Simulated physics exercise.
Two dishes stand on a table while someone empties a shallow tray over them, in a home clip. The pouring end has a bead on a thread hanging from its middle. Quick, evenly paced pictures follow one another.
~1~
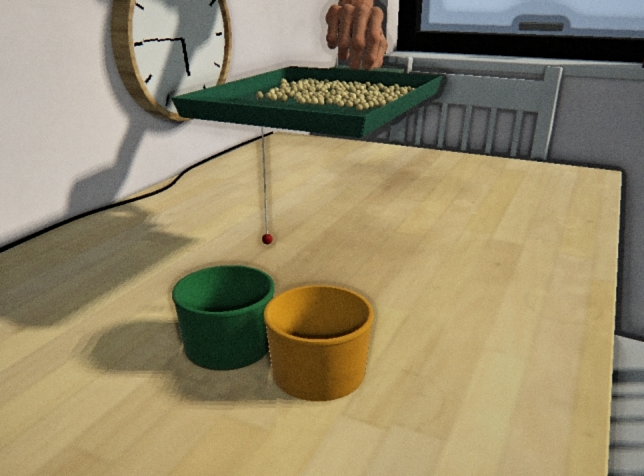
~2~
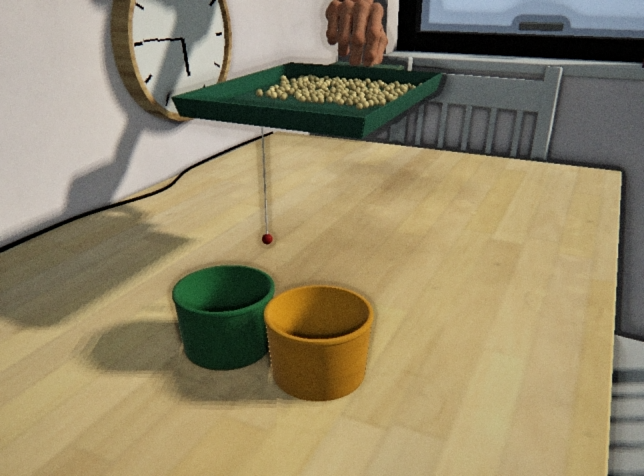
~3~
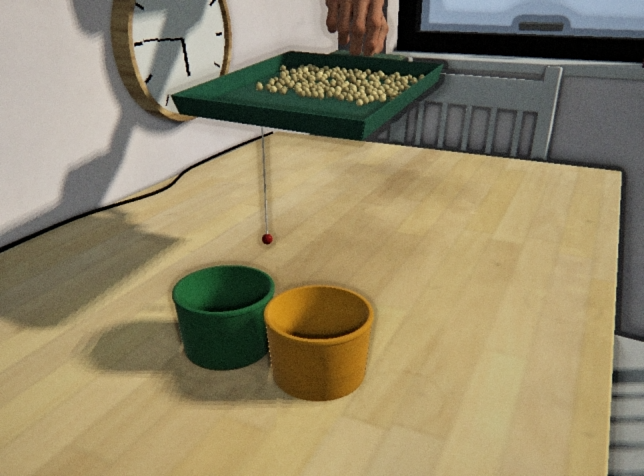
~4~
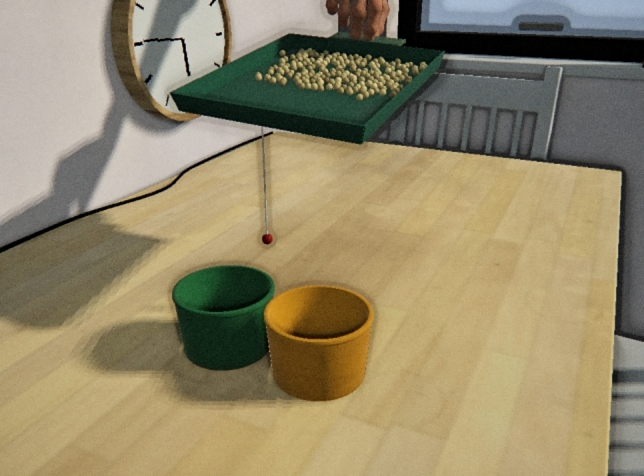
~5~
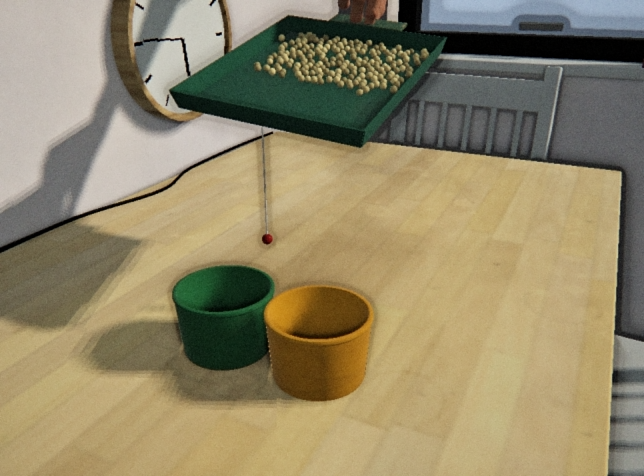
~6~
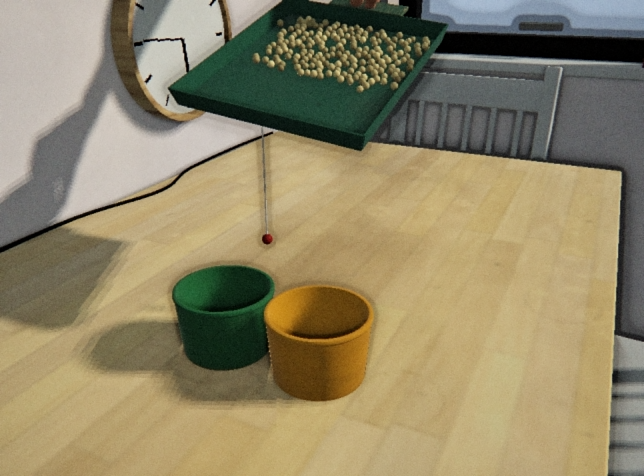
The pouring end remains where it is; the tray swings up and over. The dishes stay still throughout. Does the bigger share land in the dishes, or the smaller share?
Most likely the lost part will be the majority.
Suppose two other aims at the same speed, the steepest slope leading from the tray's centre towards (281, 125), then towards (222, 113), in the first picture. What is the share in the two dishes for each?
Somewhere close to 50 % the first time, 0 % the second.
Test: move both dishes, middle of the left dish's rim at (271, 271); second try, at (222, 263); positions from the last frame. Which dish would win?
Result, try one: The right of the two; try two: The right of the two.
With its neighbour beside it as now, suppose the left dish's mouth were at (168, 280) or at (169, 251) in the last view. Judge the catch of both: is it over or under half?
Short of half, then Short of half.
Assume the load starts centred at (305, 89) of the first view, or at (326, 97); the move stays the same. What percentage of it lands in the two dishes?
It comes to about 20 per cent the first time and about 10 per cent the second.
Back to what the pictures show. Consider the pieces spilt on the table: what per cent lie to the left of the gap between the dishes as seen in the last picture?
Left portion: Around 0 %.
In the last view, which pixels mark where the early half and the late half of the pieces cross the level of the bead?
Earlier portion about (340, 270); later portion about (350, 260).
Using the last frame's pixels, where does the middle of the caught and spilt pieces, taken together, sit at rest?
The centre ends up roughly at (348, 341).
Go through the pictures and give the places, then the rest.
The first picture shows corners of the pouring end (178, 97) and (362, 115), level; middle of the load (341, 92), soya beans; left dish (197, 335); right dish (295, 364); bead on its thread (267, 239).
The second picture shows corners of the pouring end (178, 96) and (362, 116), level; middle of the load (341, 90).
The third picture shows corners of the pouring end (178, 94) and (362, 119), tipped barely, lowest at the right corner; middle of the load (341, 82).
The fourth picture shows corners of the pouring end (177, 92) and (362, 123), tipped a little, lowest at the right corner; middle of the load (341, 71).
The fifth picture shows corners of the pouring end (176, 89) and (362, 127), tipped a little, lowest at the right corner; middle of the load (341, 60).
The sixth picture shows corners of the pouring end (175, 87) and (361, 132), tipped clearly, lowest at the right corner; middle of the load (341, 50); left dish (197, 335); right dish (295, 364).
Just after the last frame, tray tipped steeply; roughly two thirds on the tray; about a tenth in the right dish; just a few outside both; roughly a quarter in the air.
A moment on, tray tipped past a quarter turn; about a tenth on the tray; roughly a quarter in the right dish; just a few in the left dish; roughly half outside both; roughly a quarter in the air.
Further on, tray tipped past a quarter turn; roughly a quarter in the right dish; just a few in the left dish; the larger part outside both.
When it is over, tray tipped past a quarter turn; roughly a quarter in the right dish; just a few in the left dish; the larger part outside both.
